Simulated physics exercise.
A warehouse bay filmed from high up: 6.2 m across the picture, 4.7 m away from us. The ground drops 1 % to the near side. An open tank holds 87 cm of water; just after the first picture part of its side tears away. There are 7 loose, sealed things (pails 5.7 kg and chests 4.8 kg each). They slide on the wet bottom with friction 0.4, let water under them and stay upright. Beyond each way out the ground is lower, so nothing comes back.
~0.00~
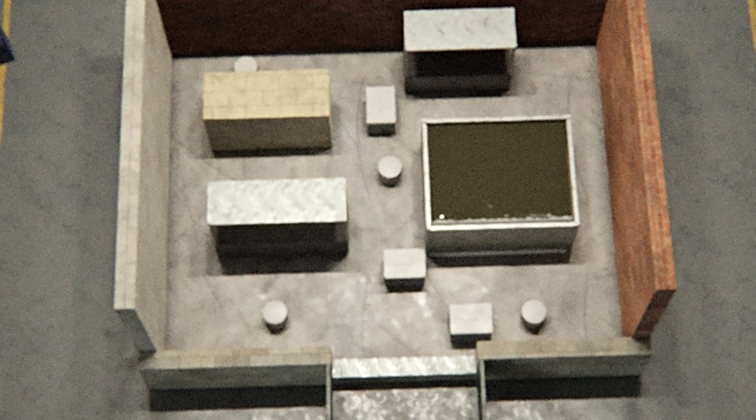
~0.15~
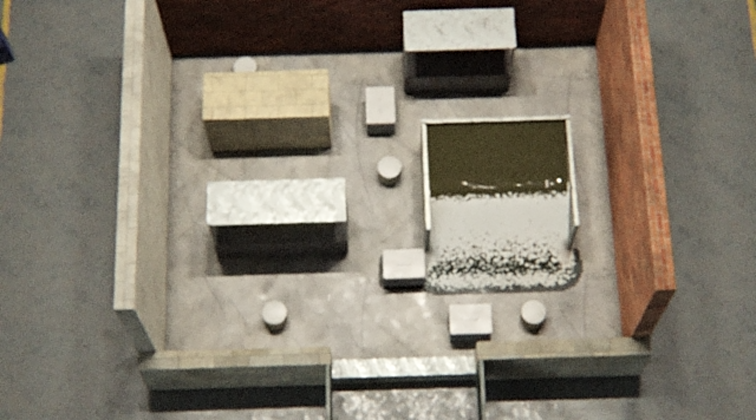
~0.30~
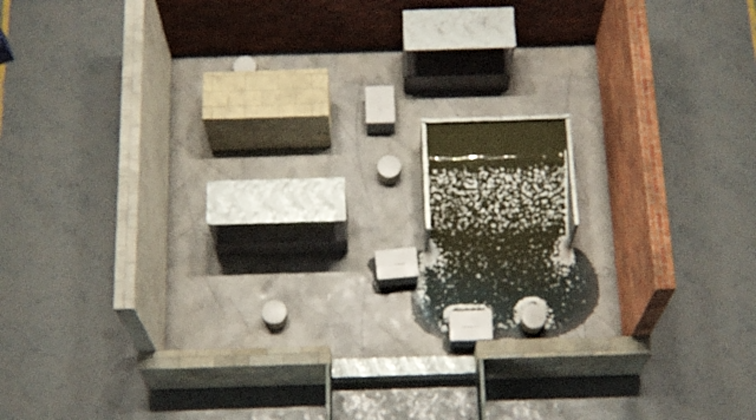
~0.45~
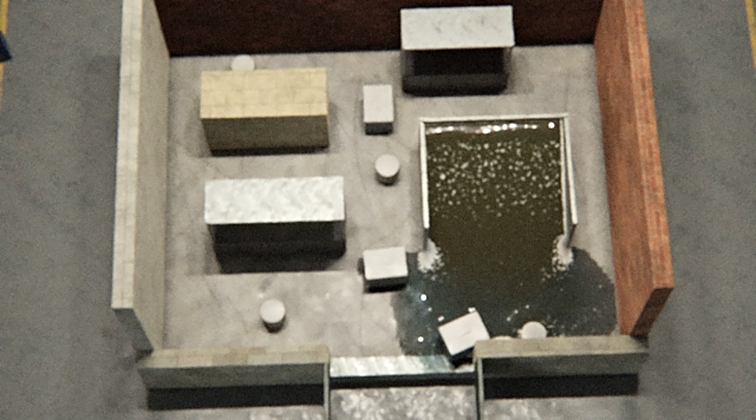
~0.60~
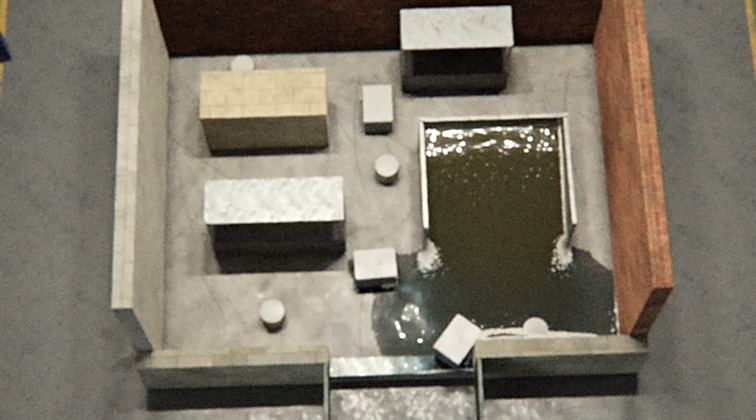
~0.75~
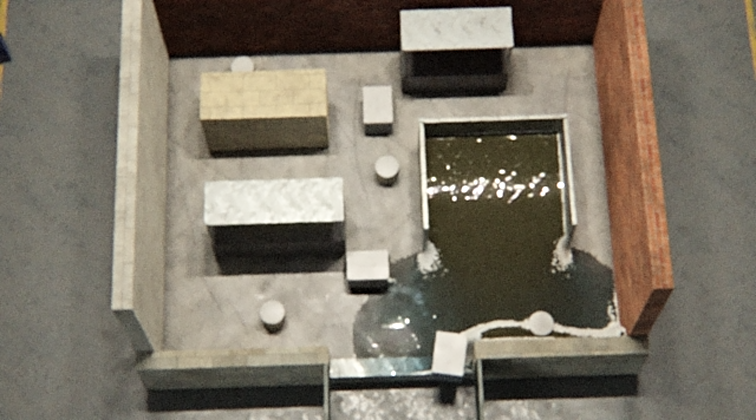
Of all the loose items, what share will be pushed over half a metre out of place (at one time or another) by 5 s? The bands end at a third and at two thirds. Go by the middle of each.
That comes to from one to two thirds.
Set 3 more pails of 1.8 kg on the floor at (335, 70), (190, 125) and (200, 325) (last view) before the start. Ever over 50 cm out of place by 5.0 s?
In turn: Over, less, more.
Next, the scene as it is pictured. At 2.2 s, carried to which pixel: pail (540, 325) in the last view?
Around (596, 161).
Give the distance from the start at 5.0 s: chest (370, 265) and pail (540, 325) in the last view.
In that order: 250 cm, 250 cm.
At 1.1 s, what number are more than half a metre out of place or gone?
2 of them.
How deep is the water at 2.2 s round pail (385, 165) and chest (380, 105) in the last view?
Roughly 0 and 0 cm.
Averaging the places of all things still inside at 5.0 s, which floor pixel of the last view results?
Around (329, 178).
After 1.1 s 2 of 7 are over 50 cm from their spots; 1 afloat.
After 2.2 s 3 of 7 are over 50 cm from their spots; 1 afloat.
After 3.5 s 4 of 7 are over 50 cm from their spots; 1 afloat.
After 5.0 s 4 of 7 are over 50 cm from their spots, and 4 have been at some point; 3 afloat.
